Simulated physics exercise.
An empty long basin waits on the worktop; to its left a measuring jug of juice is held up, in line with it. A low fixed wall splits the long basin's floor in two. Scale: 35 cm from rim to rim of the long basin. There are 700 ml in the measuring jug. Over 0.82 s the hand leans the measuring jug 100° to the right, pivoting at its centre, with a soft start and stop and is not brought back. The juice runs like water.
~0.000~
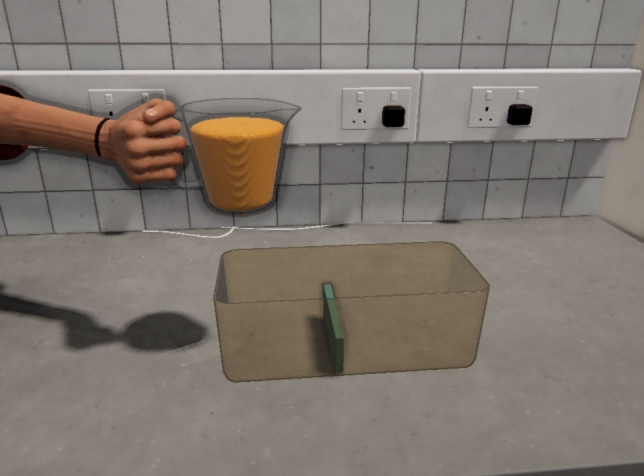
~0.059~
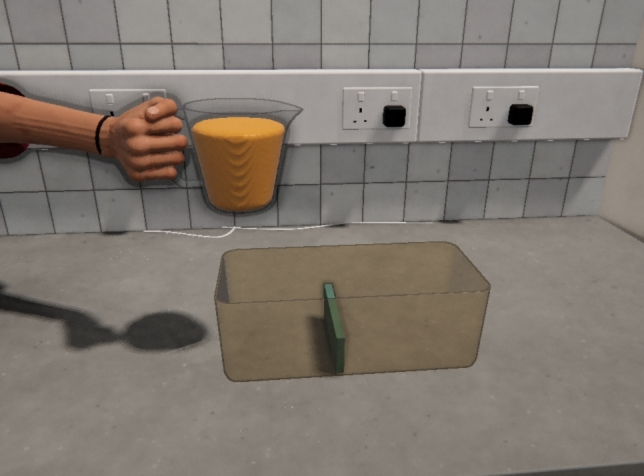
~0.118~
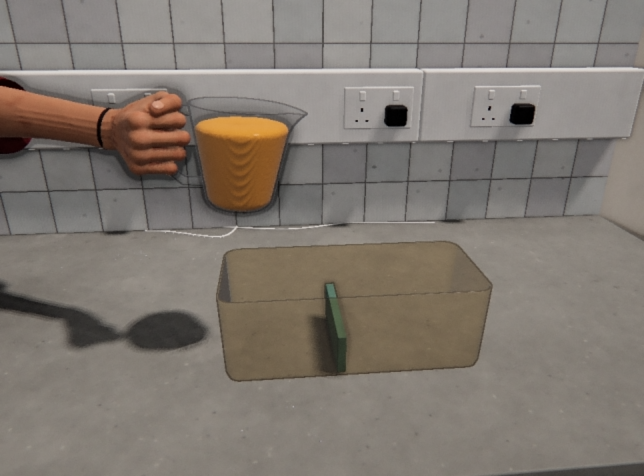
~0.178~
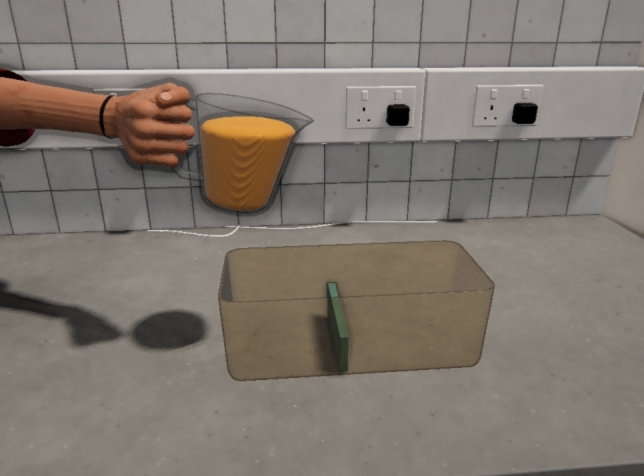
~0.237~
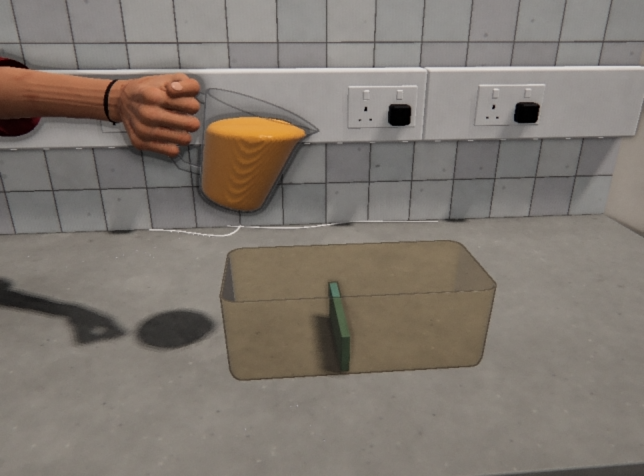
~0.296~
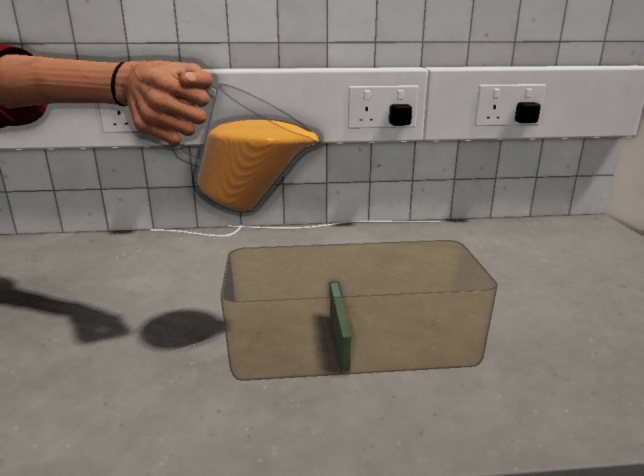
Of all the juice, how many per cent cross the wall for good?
Roughly 85 per cent is past the wall.
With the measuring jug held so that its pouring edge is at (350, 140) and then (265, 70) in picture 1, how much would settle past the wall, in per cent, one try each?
First 95, then 30 per cent.
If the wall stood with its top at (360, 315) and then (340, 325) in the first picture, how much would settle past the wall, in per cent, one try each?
In turn about 25 and 70 per cent.
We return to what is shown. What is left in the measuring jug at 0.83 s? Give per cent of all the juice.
Some 12 per cent.
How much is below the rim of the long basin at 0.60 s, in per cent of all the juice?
Near 16 in a hundred.
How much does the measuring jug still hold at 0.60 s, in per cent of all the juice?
Near 56 in a hundred.
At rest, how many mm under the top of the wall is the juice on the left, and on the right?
Left about 52 mm, right about 36 mm.
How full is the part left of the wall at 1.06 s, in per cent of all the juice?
Some 12 per cent.
Then, 0.60 s in, the tilt is 84° and 57 per cent is still to pour, 0 is left of the wall and 16 right of it.
Then, 0.83 s in, the tilt is 100° and 12 per cent is still to pour, 6 is left of the wall and 66 right of it.
Then, 1.06 s in, the tilt is 100° and 1 per cent is still to pour, 13 is left of the wall and 84 right of it.
Then, 1.32 s in, the tilt is 100° and 0 per cent is still to pour, 14 is left of the wall and 85 right of it.
Finally, 14 per cent lies left of the wall, 85 right of it and 1 outside.
